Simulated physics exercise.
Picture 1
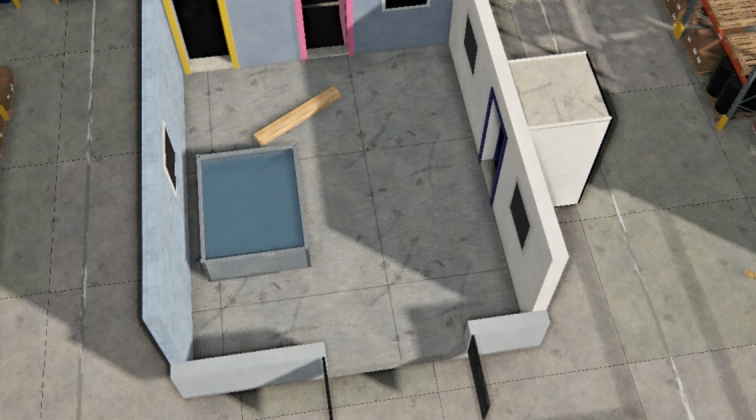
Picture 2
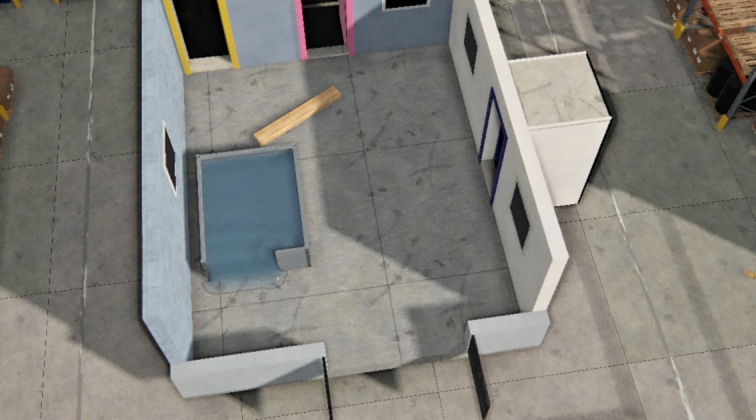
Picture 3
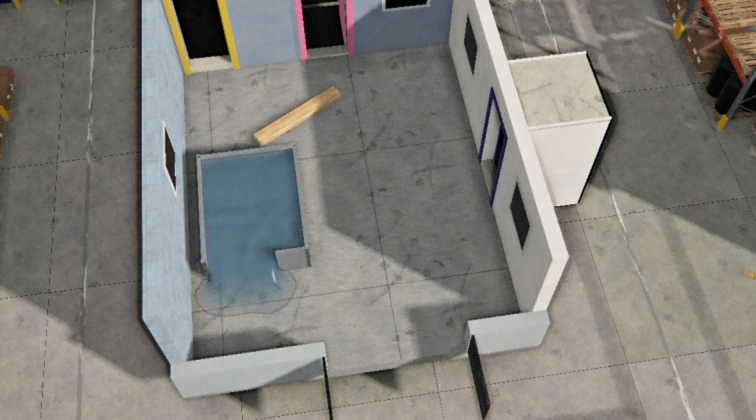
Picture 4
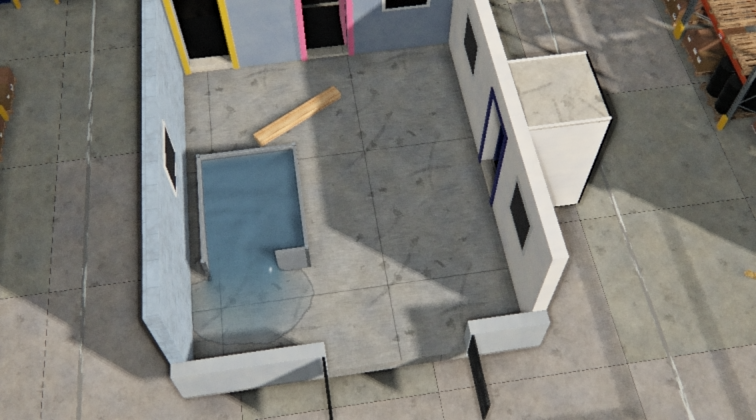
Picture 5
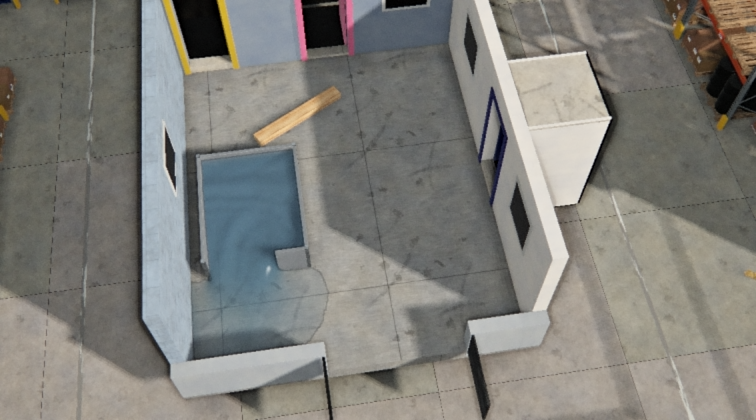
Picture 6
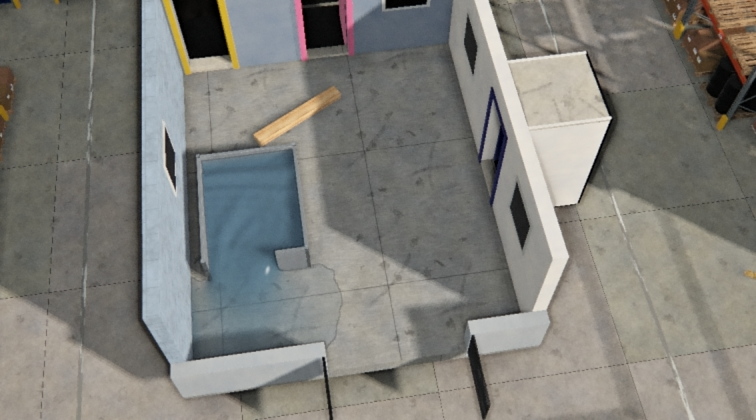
Water sat still in an open tank on the workshop floor until part of the near side broke away, then it poured through the gap and spread toward the front wall and rightward across the floor.
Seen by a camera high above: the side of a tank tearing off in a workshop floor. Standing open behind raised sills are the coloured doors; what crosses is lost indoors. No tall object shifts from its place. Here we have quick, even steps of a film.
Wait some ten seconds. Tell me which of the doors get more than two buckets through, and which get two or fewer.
Sorted out: The blue door gets two or fewer; the pink door gets two or fewer; the yellow door gets two or fewer.
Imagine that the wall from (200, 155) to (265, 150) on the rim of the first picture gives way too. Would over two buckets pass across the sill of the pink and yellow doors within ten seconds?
In short: Pink passes that mark; yellow floods.
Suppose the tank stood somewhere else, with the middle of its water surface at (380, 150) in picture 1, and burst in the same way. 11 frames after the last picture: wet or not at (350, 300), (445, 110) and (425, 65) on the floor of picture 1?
Soaked, bone-dry, bone-dry.
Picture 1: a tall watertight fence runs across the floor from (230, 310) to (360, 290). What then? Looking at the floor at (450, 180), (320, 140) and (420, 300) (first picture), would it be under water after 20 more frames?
Submerged; untouched; submerged.
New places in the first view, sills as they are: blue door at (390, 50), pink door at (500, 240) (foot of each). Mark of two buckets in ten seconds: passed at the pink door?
I'd say the pink one admits more.
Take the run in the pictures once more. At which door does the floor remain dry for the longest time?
It's the pink one.
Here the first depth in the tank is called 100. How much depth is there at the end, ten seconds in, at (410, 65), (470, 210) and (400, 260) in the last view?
About 14, 10 and 4 percent, in that order.
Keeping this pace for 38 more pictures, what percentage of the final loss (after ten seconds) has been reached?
Around 60 % of the total, roughly.
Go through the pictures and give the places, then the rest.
Still water in the open tank at (251, 203), in the first picture.
Water pours out at (244, 267) and has run to (209, 286), in the second picture.
The front is at (203, 302), out from the gap at (244, 268), in the third picture.
The front is at (274, 336), out from the gap at (244, 269), in the fourth picture.
The front is at a hidden place, out from the gap at (244, 269), in the fifth picture.
Water pours out at (244, 269) and has run to a hidden place, in the sixth picture.
A moment on, water covers 15 % of the floor; the blue door not reached, the pink door not reached, the yellow door not reached.
Next, water covers 20 % of the floor; the blue door not reached, the pink door not reached, the yellow door not reached.
Then, water covers 40 % of the floor; the blue door not reached, the pink door not reached, the yellow door not reached.
Later, water covers 65 % of the floor; the blue door wet at the sill, nothing in, the pink door not reached, the yellow door wet at the sill, nothing in.
In the end, water covers 85 % of the floor; the blue door wet at the sill, nothing in, the pink door under two buckets in, the yellow door wet at the sill, nothing in.
